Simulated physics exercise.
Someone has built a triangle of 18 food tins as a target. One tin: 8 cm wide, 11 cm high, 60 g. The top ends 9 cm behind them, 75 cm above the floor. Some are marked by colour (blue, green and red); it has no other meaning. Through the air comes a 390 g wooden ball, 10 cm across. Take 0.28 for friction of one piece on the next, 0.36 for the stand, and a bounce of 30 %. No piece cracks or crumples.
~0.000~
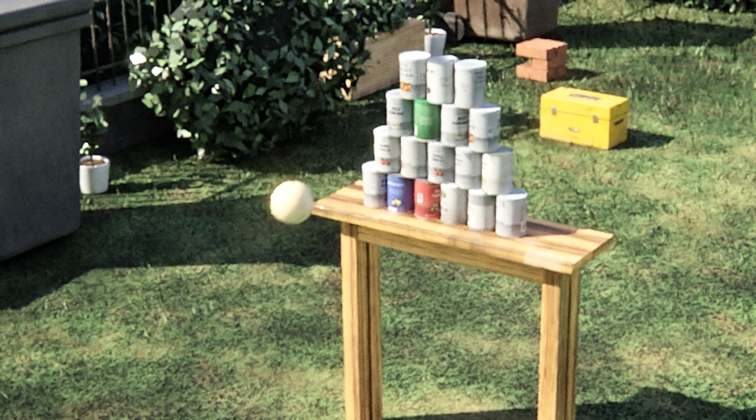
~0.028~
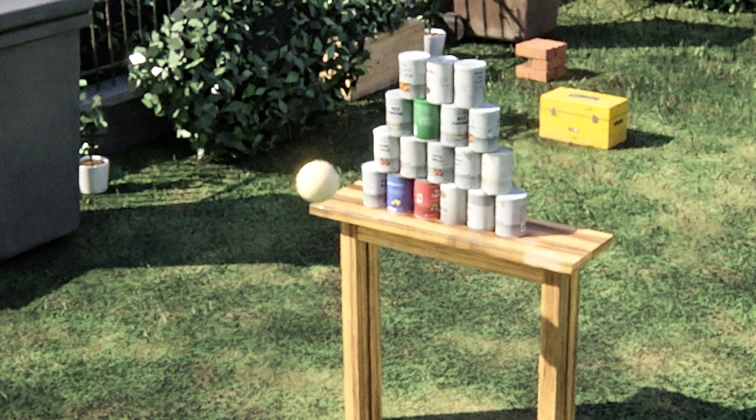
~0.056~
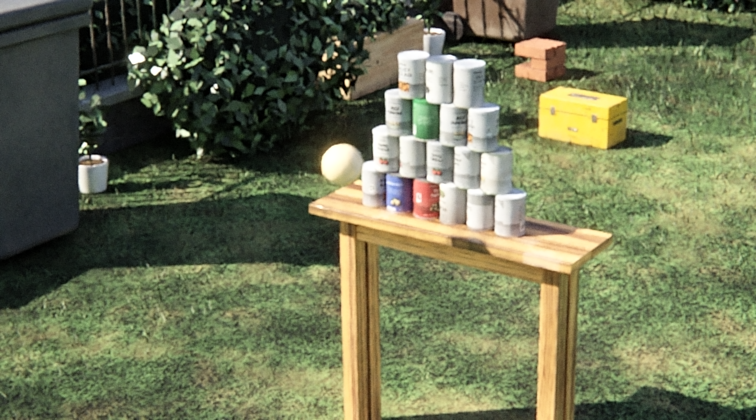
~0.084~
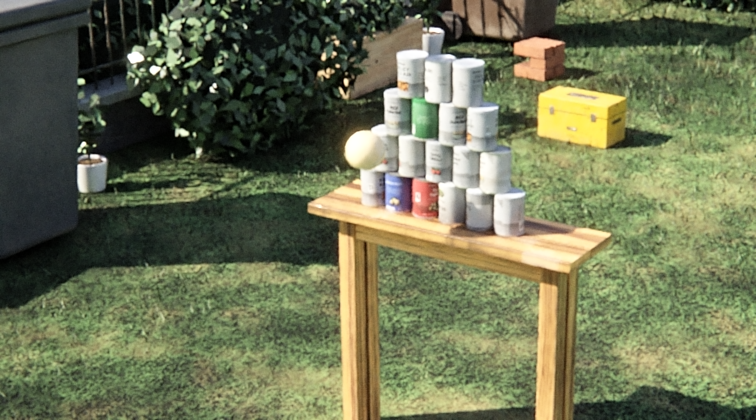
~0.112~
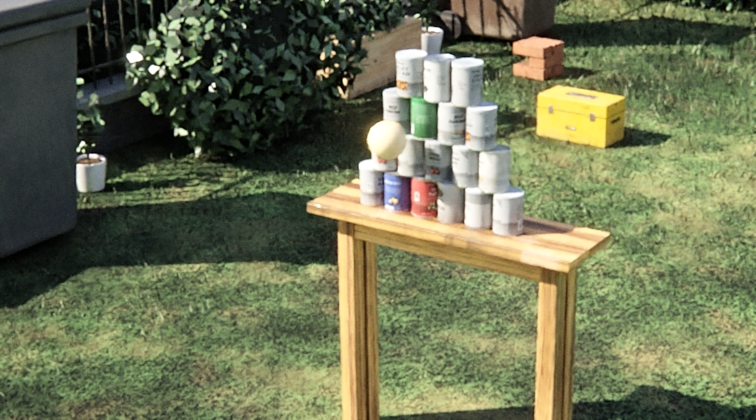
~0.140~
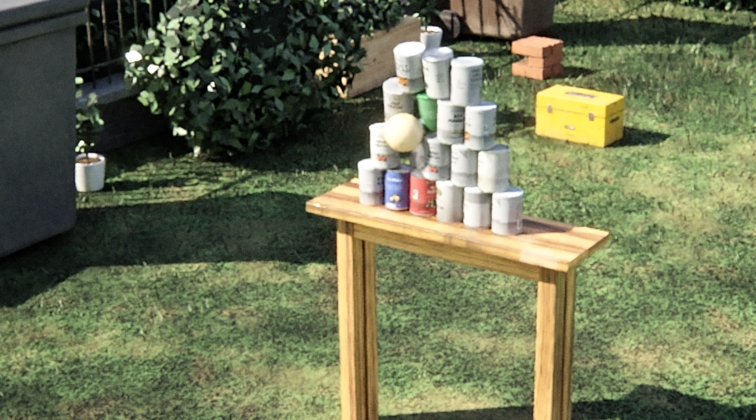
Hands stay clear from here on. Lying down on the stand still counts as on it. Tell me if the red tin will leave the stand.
The red tin stays up there.
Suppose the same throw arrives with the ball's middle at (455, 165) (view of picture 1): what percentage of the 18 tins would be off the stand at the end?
Then 30 per cent.
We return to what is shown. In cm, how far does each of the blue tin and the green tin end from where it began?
Blue 0, green 315.
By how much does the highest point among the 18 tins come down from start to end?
About 12 cm.
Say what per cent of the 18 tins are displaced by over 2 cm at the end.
55 per cent.
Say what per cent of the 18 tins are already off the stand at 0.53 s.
15 per cent by then.
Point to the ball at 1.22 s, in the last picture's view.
Around (659, 220).
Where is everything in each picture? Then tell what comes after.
In the first frame (places mark the middle of the side facing us; the camera pans a little), ball (293, 203) 48 cm from contact, 3.9 m/s; red tin (419, 198); green tin (434, 121); blue tin (393, 193); nothing disturbed.
The second frame shows ball (318, 182) 37 cm from contact, 3.9 m/s; red tin (418, 198).
The third frame shows ball (343, 165) 26 cm from contact, 3.8 m/s; red tin (418, 198).
The fourth frame shows ball (366, 151) 16 cm from contact, 3.8 m/s; red tin (417, 197).
The fifth frame shows ball (388, 140) 49 mm from contact, 3.8 m/s; red tin (415, 197).
The sixth frame shows ball (404, 133) after contact, 2.3 m/s; red tin (414, 194); blue tin (392, 189) leaning 4°; steepest lean 17°, the tin at (395, 110); 7 disturbed, none off the stand.
After 0.53 s, ball still moving; 3 of the 18 tins off the stand; red tin shifted 21 mm; green tin leaning 4°, 48 cm lower.
After 1.22 s, ball still moving; 5 of the 18 tins off the stand; red tin shifted 15 mm; green tin leaning 56°, 95 cm lower.
After 2.59 s, ball still moving; 7 of the 18 tins off the stand; red tin shifted 14 mm; green tin on its side.
By the end (3.3 s), ball rolling away; 8 of the 18 tins off the stand; red tin shifted 14 mm; green tin on its side; blue tin shifted 21 mm. As the last picture would show them, middles, red tin near (429, 192).
